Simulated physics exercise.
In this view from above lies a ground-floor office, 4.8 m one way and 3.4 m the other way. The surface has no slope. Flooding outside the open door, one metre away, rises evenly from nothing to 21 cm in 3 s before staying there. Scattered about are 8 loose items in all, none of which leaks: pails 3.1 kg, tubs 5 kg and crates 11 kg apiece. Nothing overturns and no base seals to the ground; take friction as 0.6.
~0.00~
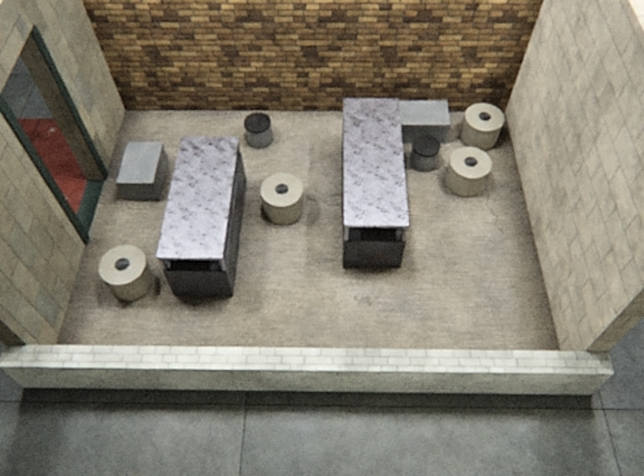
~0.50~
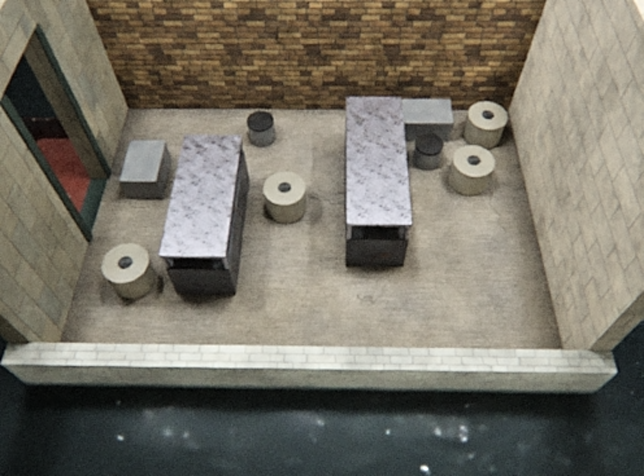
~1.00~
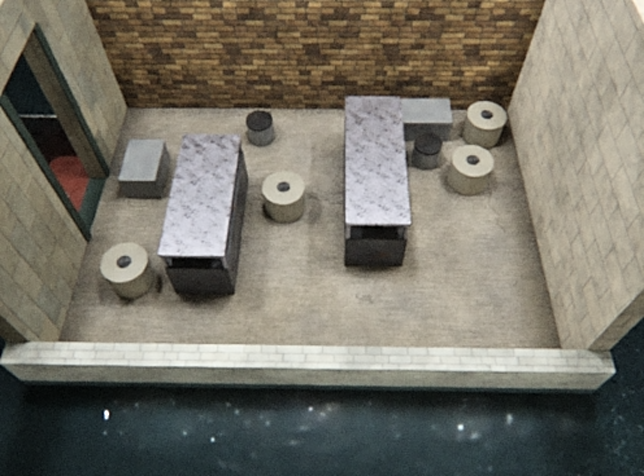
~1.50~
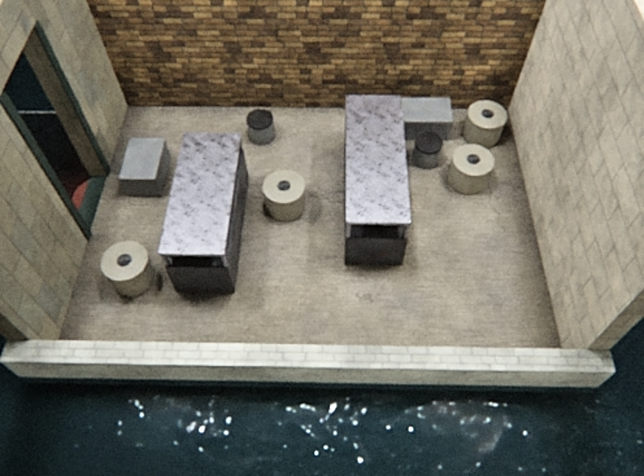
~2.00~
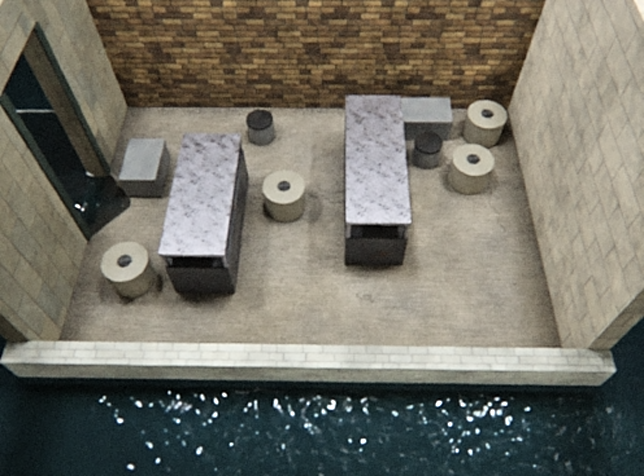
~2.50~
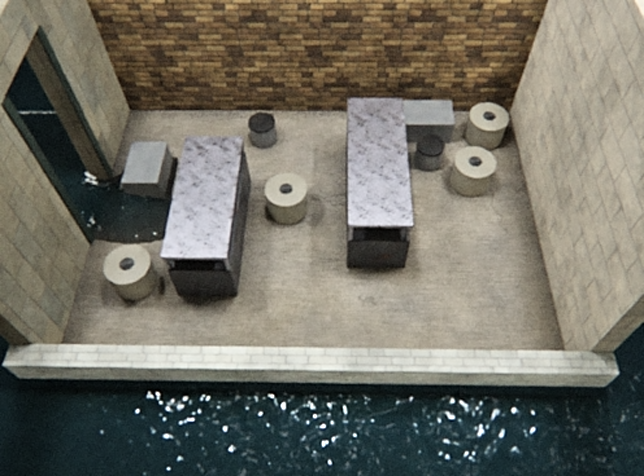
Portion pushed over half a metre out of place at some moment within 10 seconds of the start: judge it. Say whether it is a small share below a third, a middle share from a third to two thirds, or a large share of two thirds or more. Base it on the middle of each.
A middle share, from a third to two thirds.
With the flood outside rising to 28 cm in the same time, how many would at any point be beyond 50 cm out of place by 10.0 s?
Then it comes to 6.
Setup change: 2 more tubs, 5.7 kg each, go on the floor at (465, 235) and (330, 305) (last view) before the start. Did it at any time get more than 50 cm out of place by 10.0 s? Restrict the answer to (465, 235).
Below the mark.
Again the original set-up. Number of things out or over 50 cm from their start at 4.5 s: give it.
I count 1 of them.
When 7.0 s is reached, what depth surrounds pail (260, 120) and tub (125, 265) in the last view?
Close to 6 and 7 centimetres.
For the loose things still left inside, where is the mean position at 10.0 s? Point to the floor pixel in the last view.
Close to (388, 194).
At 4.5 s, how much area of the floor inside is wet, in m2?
Flooded: Near 5.0 m2.
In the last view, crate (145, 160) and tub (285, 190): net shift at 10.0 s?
First 150 cm, then 30 cm.
After 3.5 s 0 of 8 are over 50 cm from their spots; 0 afloat.
After 4.5 s 1 of 8 are over 50 cm from their spots; 1 afloat.
After 7.0 s 2 of 8 are over 50 cm from their spots; 2 afloat.
After 10.0 s 5 of 8 are over 50 cm from their spots, and 5 have been at some point; 5 afloat.
